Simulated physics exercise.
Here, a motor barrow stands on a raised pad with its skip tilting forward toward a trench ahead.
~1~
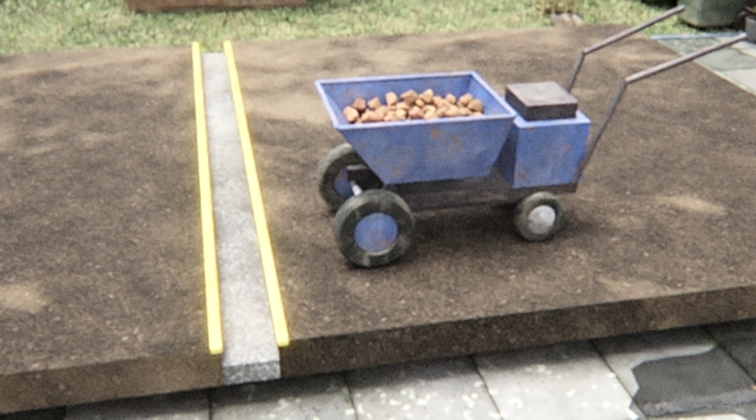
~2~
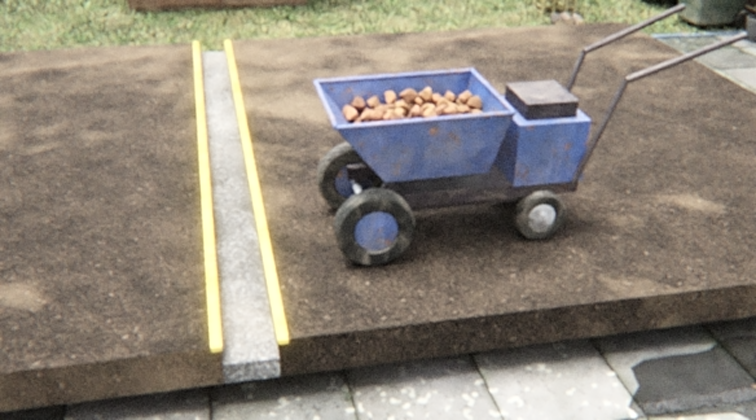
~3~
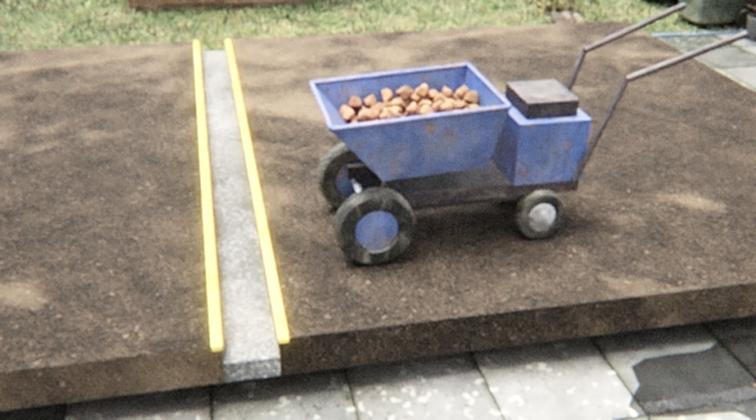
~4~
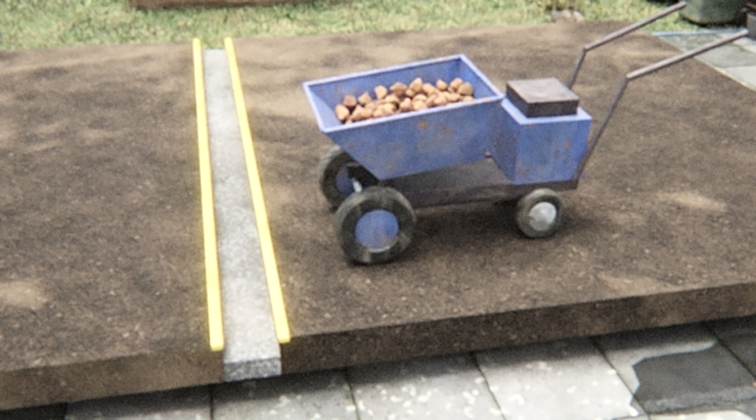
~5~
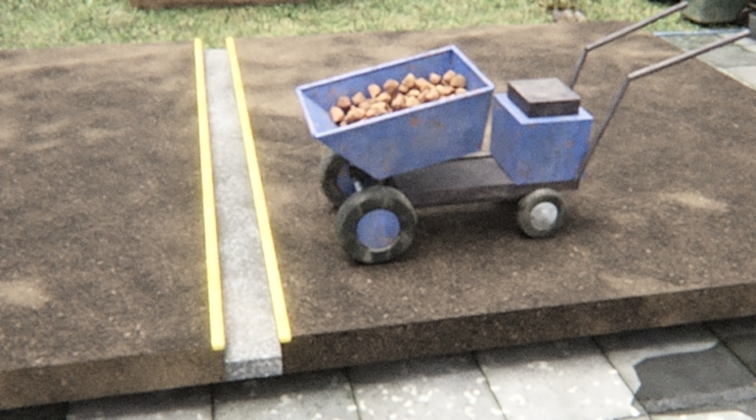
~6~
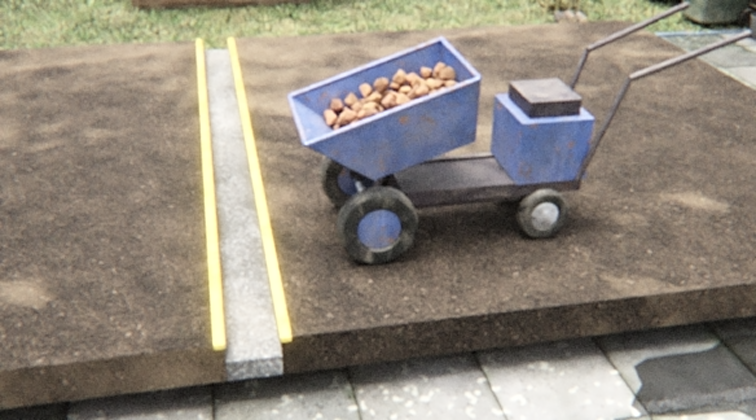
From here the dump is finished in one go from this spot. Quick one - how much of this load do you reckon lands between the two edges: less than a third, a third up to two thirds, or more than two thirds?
Watching that, the trench's share sits in the middle third, one-third to two-thirds of the load.
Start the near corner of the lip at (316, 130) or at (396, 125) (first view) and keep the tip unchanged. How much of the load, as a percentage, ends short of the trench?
Trial 1 around 0 %, trial 2 around 40 %.
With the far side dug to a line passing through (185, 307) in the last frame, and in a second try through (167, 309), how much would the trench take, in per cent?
90 %, give or take, and then 90 %.
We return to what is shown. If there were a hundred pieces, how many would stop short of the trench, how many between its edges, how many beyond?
Estimates - short: 0 in a hundred, between: 55 in a hundred, beyond: 40 in a hundred.
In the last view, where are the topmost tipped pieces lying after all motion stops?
I'd place the summit at about pixel (212, 226).
Soon after the last picture, skip tipped steeply; all in the skip.
A little later, skip tipped steeply; most in the skip; a small part in or heaped over the trench; a stray few beyond it; a stray few falling.
Later still, skip tipped right over; about a quarter in the skip; about half in or heaped over the trench; about a third beyond it.
At rest, skip tipped right over; a small part in the skip; about half in or heaped over the trench; about a third beyond it.
